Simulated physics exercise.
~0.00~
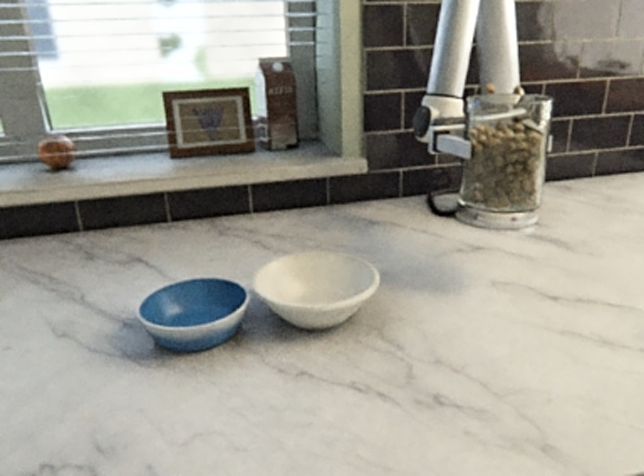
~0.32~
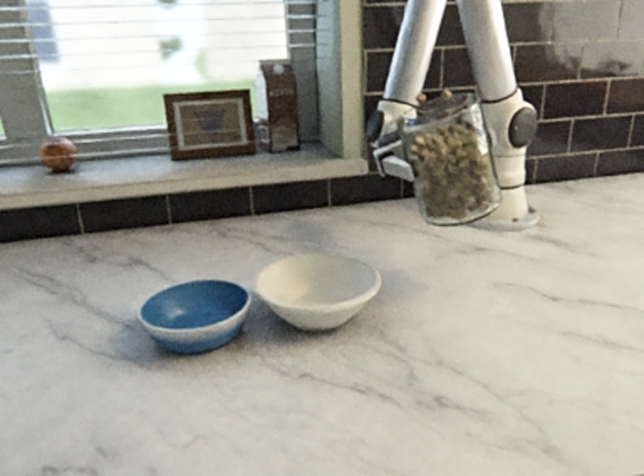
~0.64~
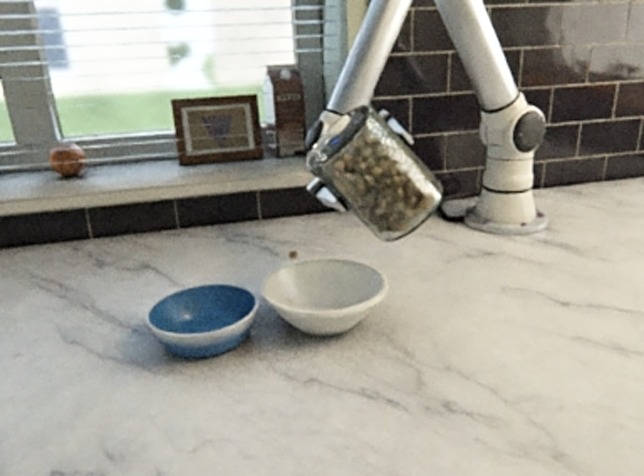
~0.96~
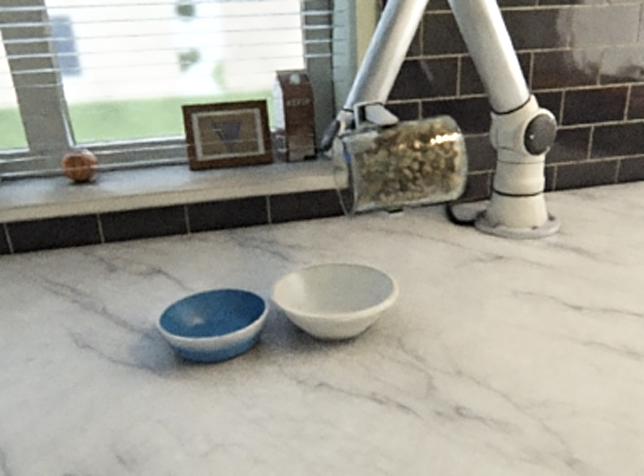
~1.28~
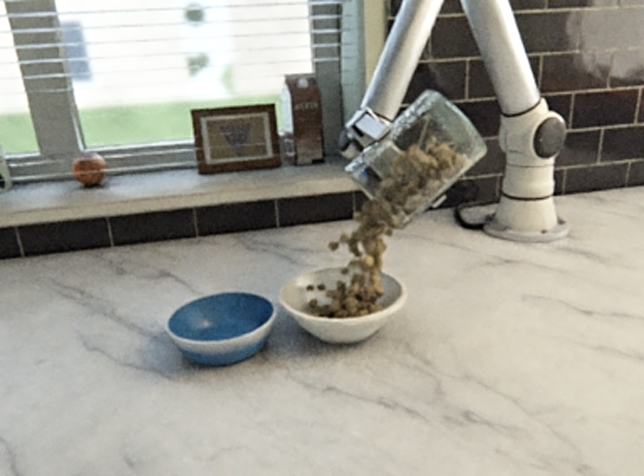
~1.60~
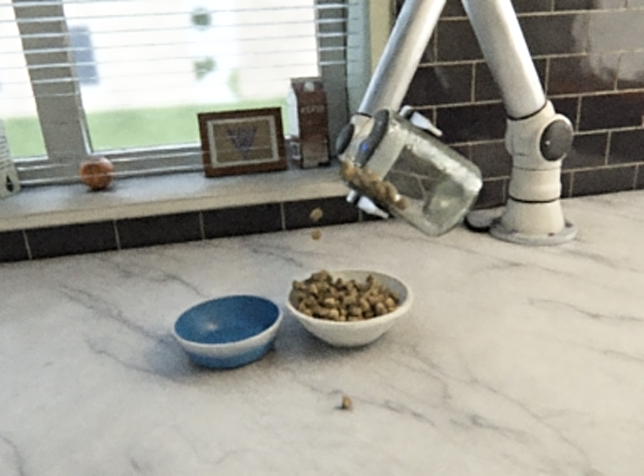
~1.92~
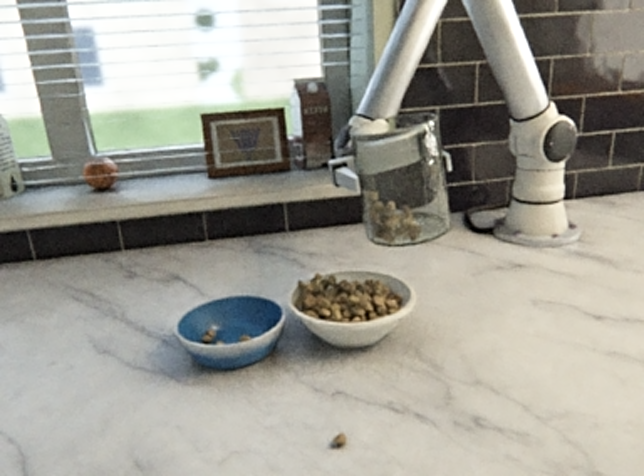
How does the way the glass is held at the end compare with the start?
At the start the glass stands upright, but at the end it is held with a slight lean.
